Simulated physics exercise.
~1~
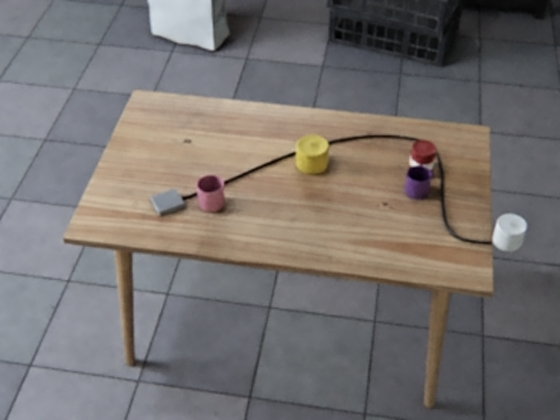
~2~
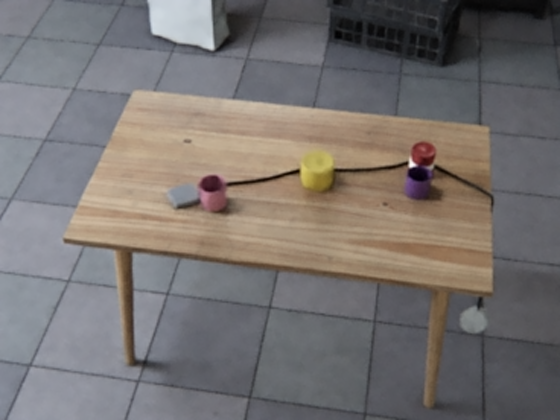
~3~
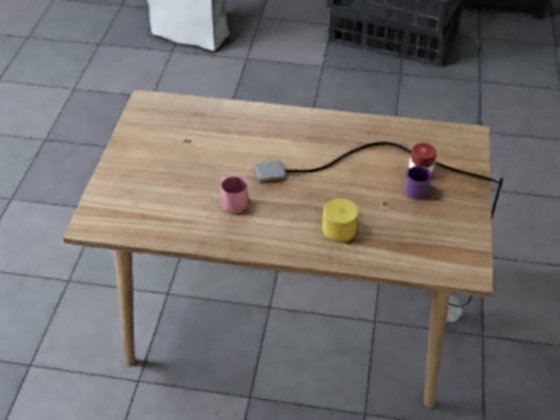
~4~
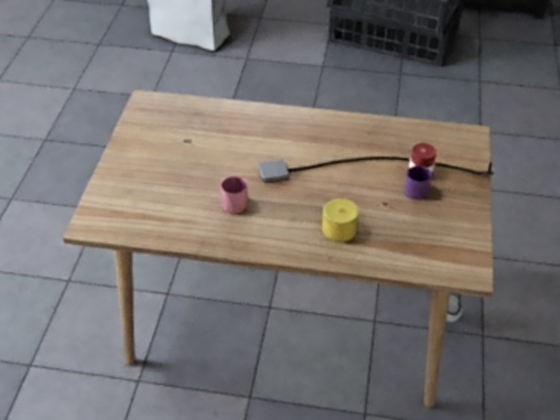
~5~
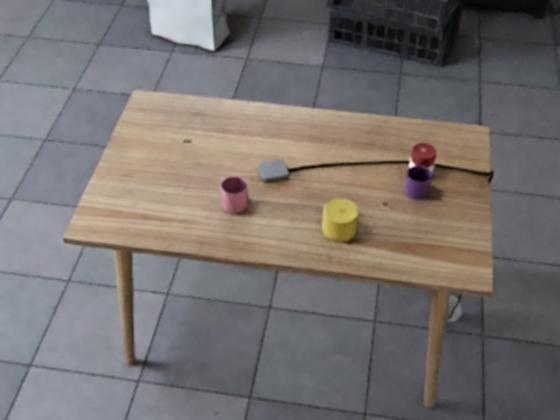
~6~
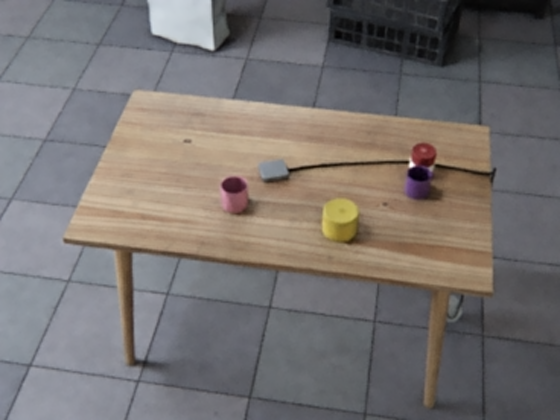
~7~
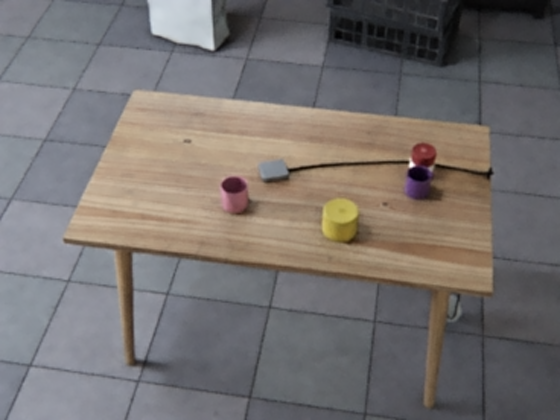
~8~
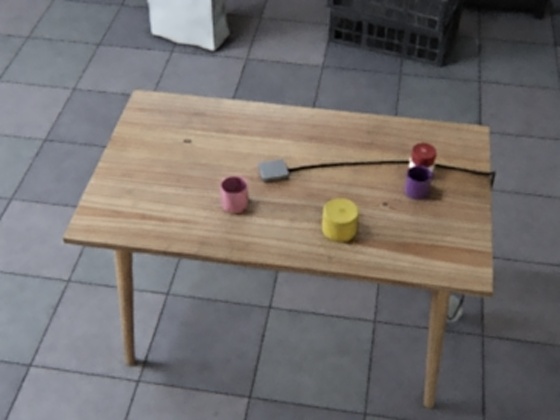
At first, a thin dark cable curves across a wooden table from a small grey phone, past a pink mug, a yellow tub, a red tin and a purple cup, to a white speaker just over the right edge. The speaker drops beside the table, pulling the cable straighter and drawing the phone to the right. The yellow tub slides toward the front and a little right, and the pink mug shifts slightly right. The phone then stops near the middle of the table, while the tin and purple cup barely move. At the end everything is still, with the speaker below the tabletop, partly hidden behind the right leg.
